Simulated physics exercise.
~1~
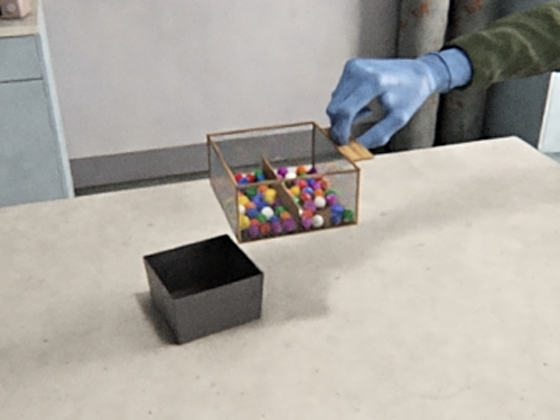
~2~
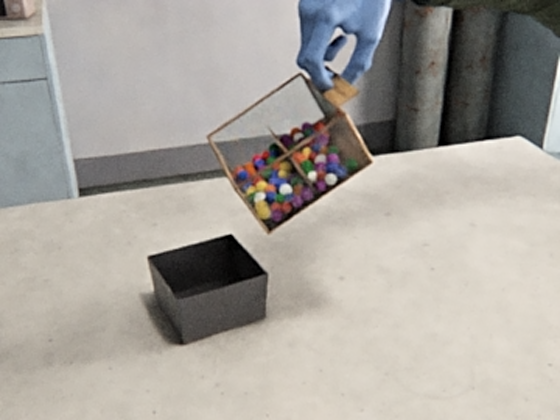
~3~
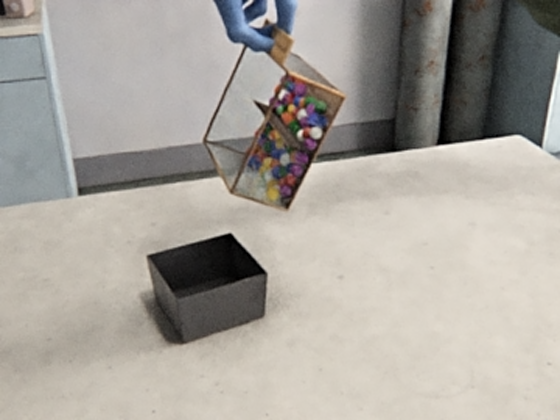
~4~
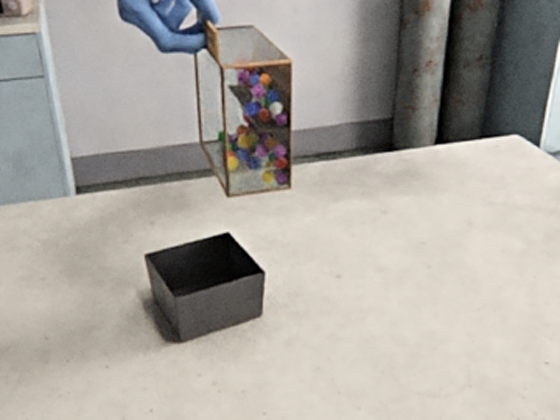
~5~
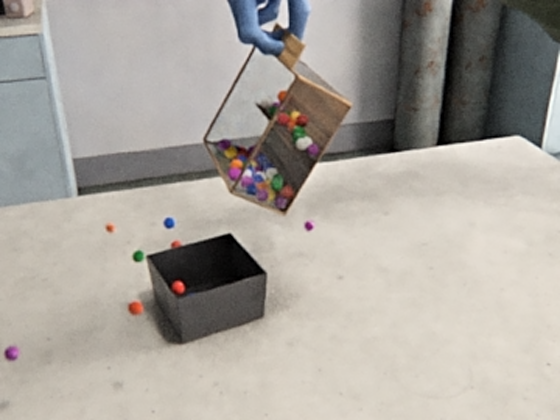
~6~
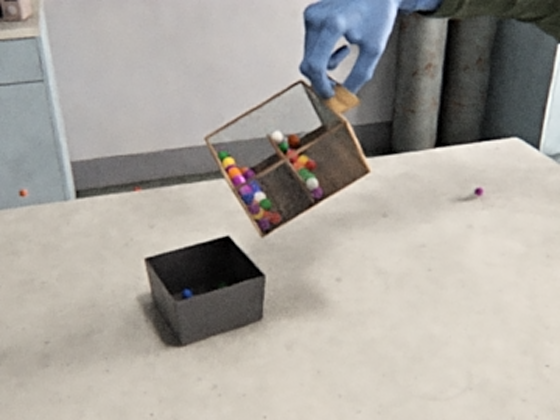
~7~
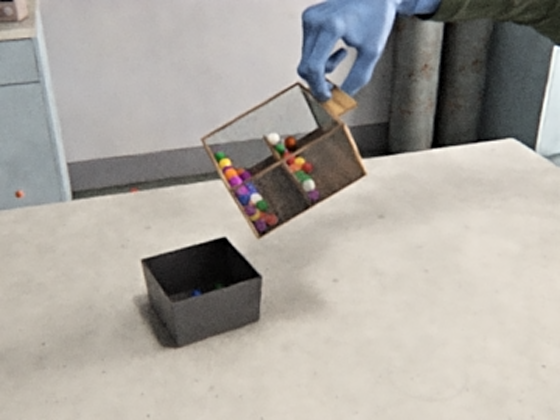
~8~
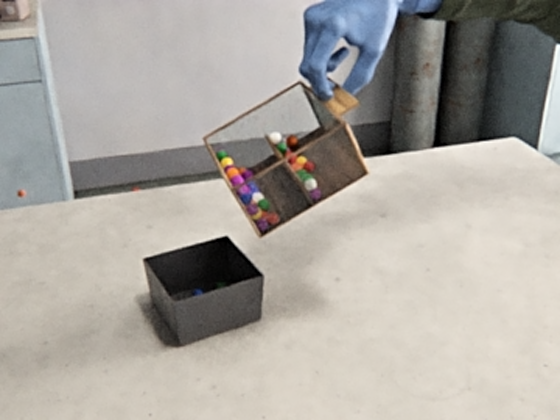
Blue-gloved hand tipping a clear divided box of colorful balls, spilling a few around a dark tin, then tilting it partway back.
